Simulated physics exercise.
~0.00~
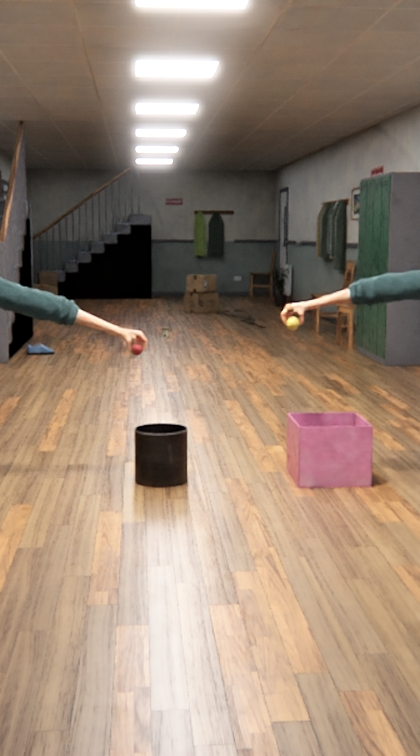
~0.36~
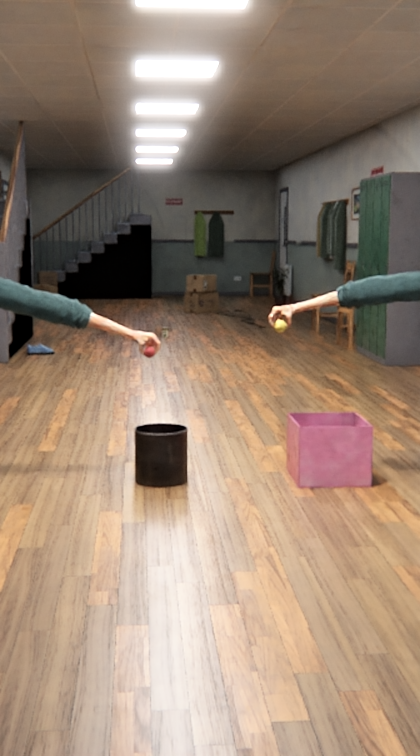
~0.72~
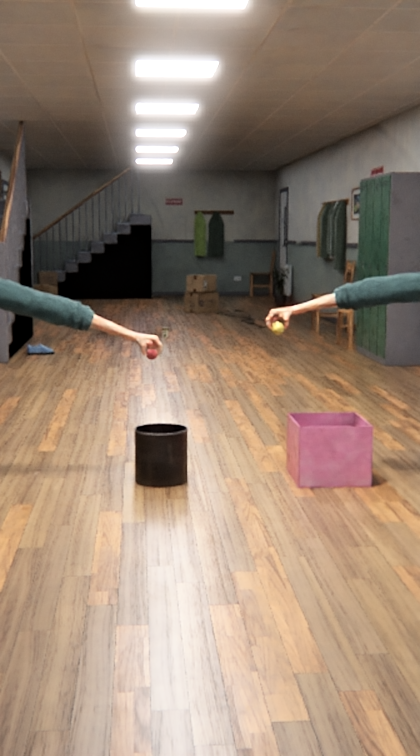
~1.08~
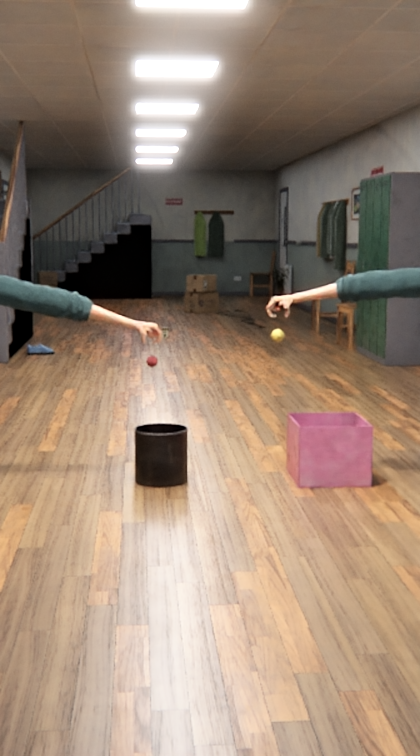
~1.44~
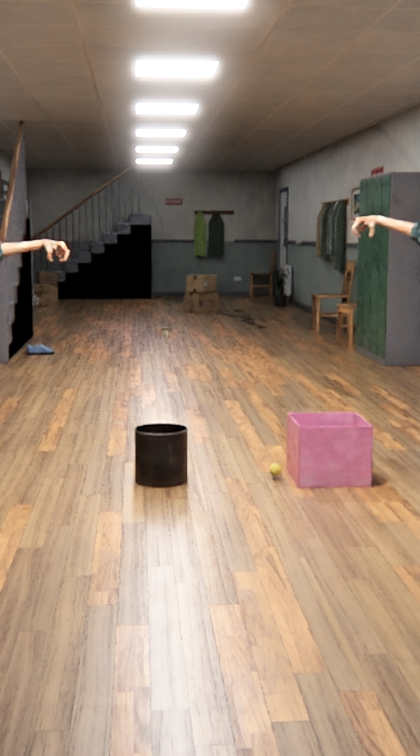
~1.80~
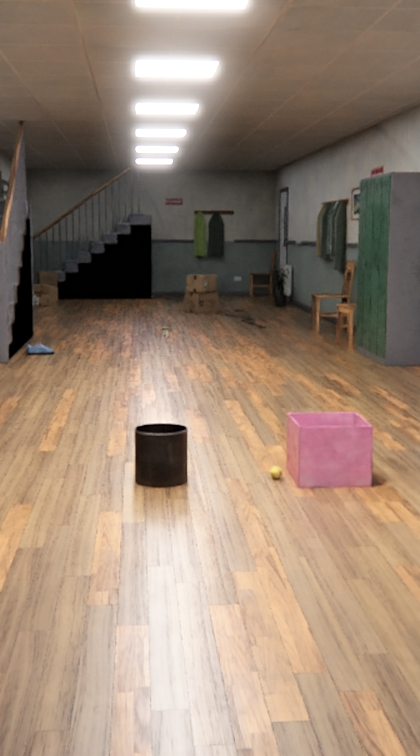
In a long room with a wooden floor and a staircase at the back left, two arms in dark teal sleeves reach in from opposite sides above a black bin and a pink crate. The left hand holds a small red tomato, and the right hand holds a yellow lemon. Both hands move inward, pause, and then open, letting the two things fall. The arms draw back toward the edges and leave. The tomato drops into the bin, out of sight, while the lemon lands outside the crate and rests on the floor by its left side.
